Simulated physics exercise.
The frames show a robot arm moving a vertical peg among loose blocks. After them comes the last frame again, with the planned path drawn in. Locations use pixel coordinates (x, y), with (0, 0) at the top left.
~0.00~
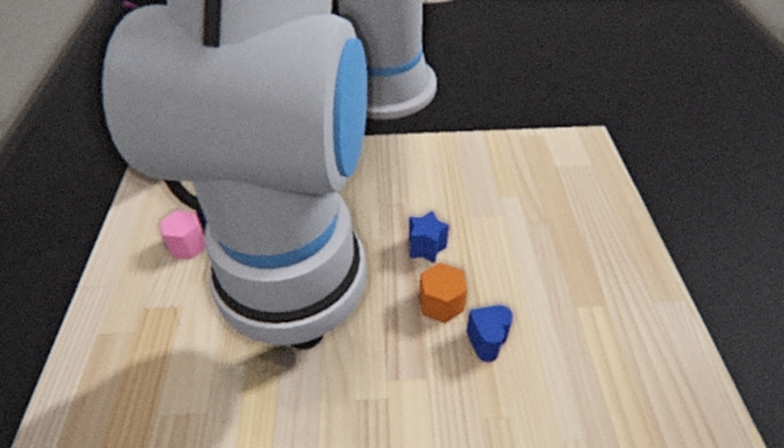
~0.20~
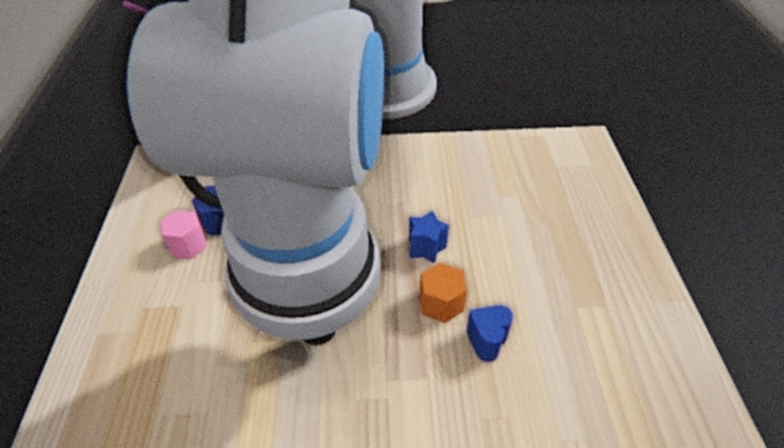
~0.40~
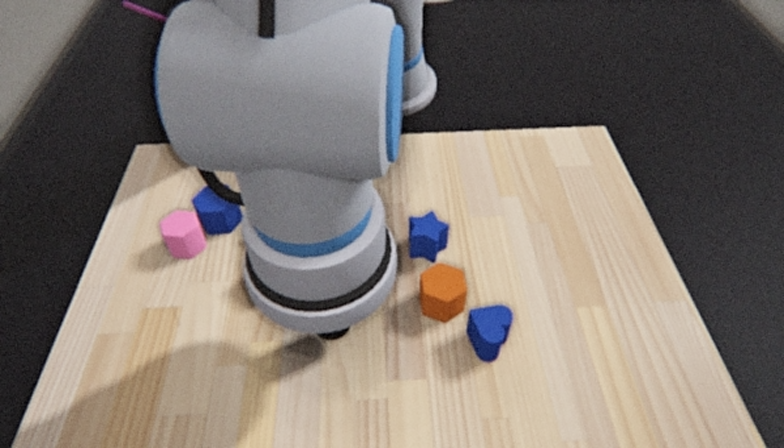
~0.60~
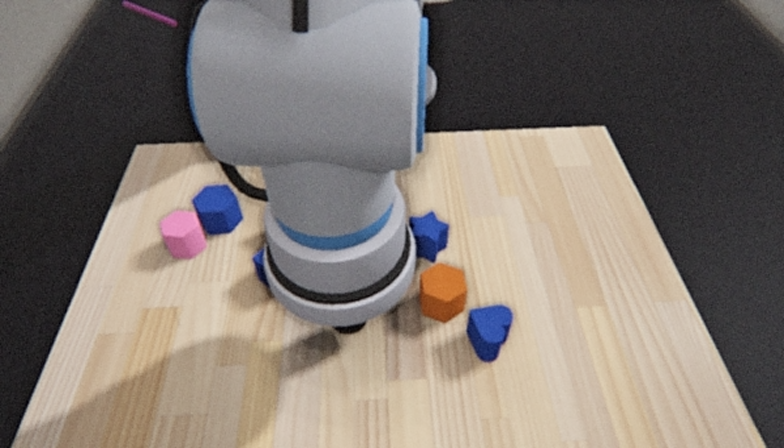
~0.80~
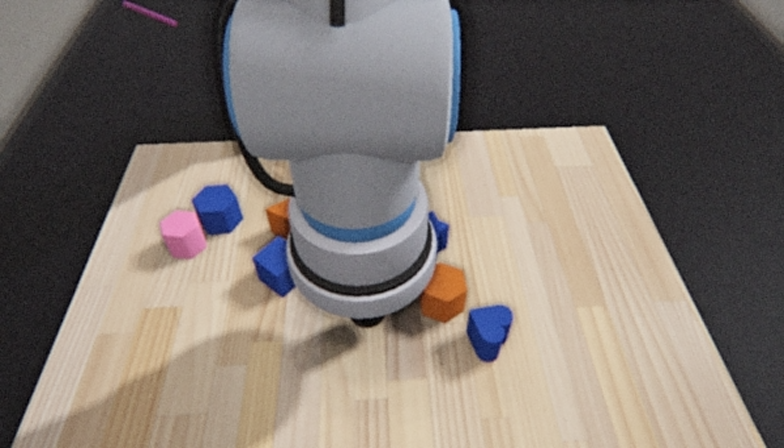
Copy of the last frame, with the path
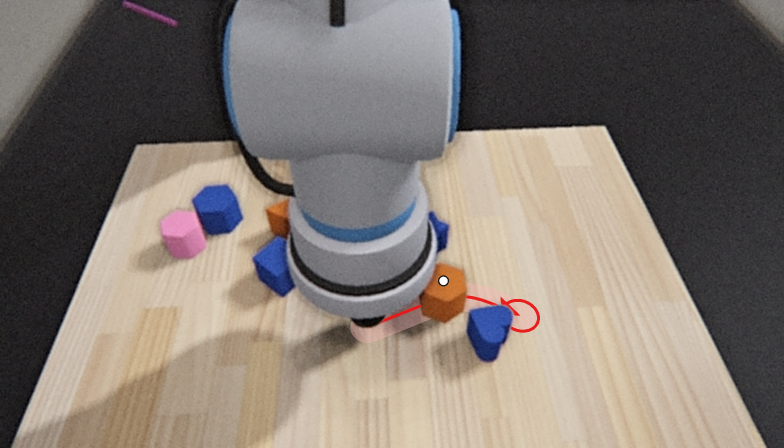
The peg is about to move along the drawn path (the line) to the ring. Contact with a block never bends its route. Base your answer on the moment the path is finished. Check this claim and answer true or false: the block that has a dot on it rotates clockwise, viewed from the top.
The statement is false.
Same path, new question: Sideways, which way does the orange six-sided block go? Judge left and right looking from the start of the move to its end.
Facing from start to end, it will go to the left.
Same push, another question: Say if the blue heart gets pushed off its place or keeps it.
Here's my answer: The blue heart remains in position.
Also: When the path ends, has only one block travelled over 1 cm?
I expect so.
Path on the board, from (369, 327) over (418, 307) and (469, 297) to (520, 315); the dot is on the orange six-sided block.
One third of the way, peg at (419, 293); orange six-sided block at (458, 275).
Two thirds of the way, peg at (471, 283); orange six-sided block at (506, 261), turned 20° anticlockwise.
At the end, peg at (524, 302); orange six-sided block at (527, 259), turned 55° anticlockwise; blue heart in place.
